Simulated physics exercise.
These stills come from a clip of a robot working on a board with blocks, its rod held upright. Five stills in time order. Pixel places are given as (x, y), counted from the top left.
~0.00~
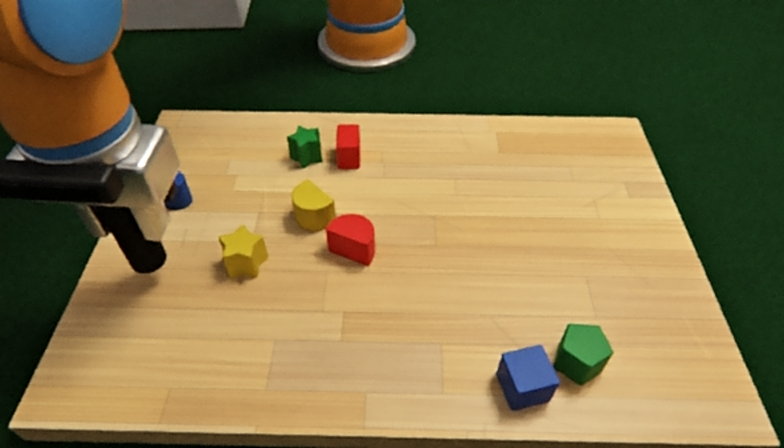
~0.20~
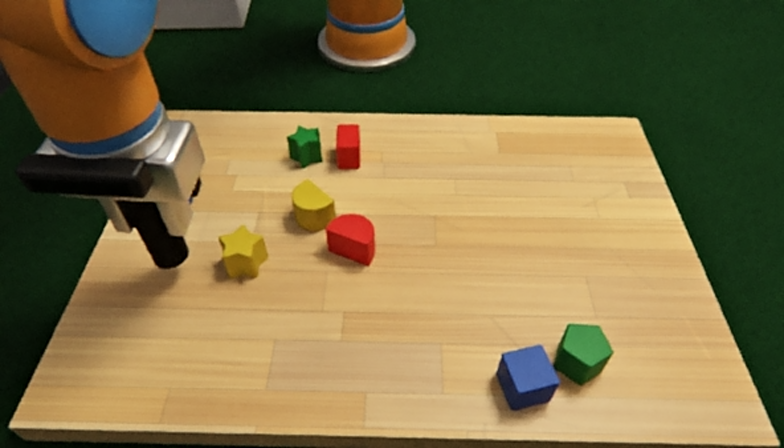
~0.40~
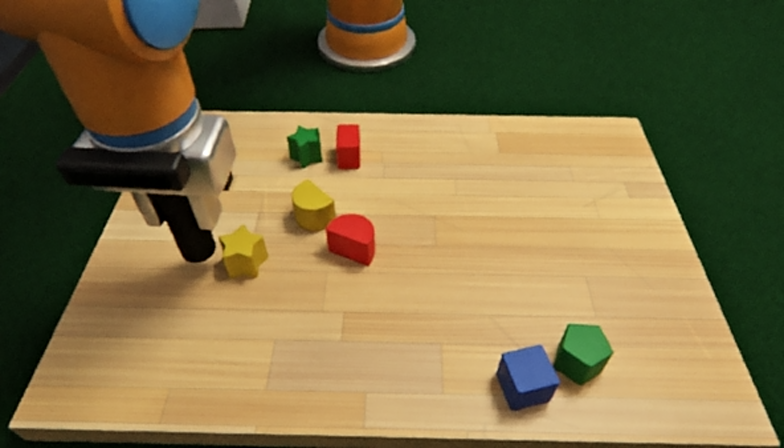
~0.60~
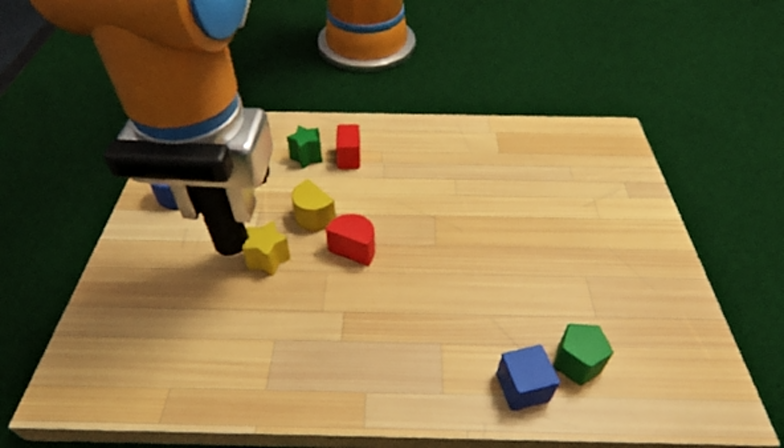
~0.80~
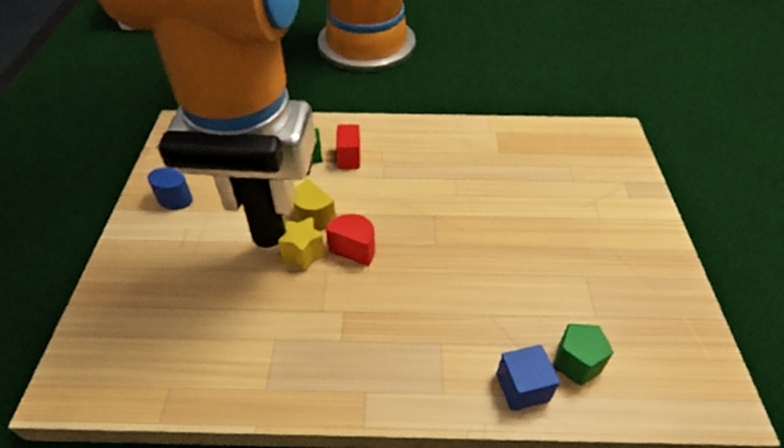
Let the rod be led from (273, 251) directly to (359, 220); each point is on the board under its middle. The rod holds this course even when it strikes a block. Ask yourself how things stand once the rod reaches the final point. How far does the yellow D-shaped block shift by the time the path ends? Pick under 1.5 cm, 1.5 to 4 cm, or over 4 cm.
Movement: 1.5 to 4 cm.
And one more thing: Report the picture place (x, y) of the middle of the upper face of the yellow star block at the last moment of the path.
The yellow star block ends near (334, 233).
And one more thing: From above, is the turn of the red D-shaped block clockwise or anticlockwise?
Counter-clockwise, from overhead.
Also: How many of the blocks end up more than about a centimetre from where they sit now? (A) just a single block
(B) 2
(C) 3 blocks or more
(C)
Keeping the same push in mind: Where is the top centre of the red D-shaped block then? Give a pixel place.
In the picture, it is at (380, 234).
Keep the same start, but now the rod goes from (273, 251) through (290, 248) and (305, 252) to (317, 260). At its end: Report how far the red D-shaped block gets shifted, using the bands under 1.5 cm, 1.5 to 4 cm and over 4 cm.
Ends 1.5 to 4 cm away.
On the path given first. One third of the way, rod (300, 224); yellow star block (323, 233), turned 30° clockwise; red D-shaped block (366, 228).
Two thirds of the way, rod (330, 214); yellow star block (333, 233), turned 65° clockwise; yellow D-shaped block (325, 184), turned 55° anticlockwise; red D-shaped block (380, 234), turned 30° anticlockwise.
At the end, rod (358, 204); yellow star block (334, 233), turned 70° clockwise; yellow D-shaped block (326, 183), turned 60° anticlockwise; red D-shaped block (380, 234), turned 30° anticlockwise.
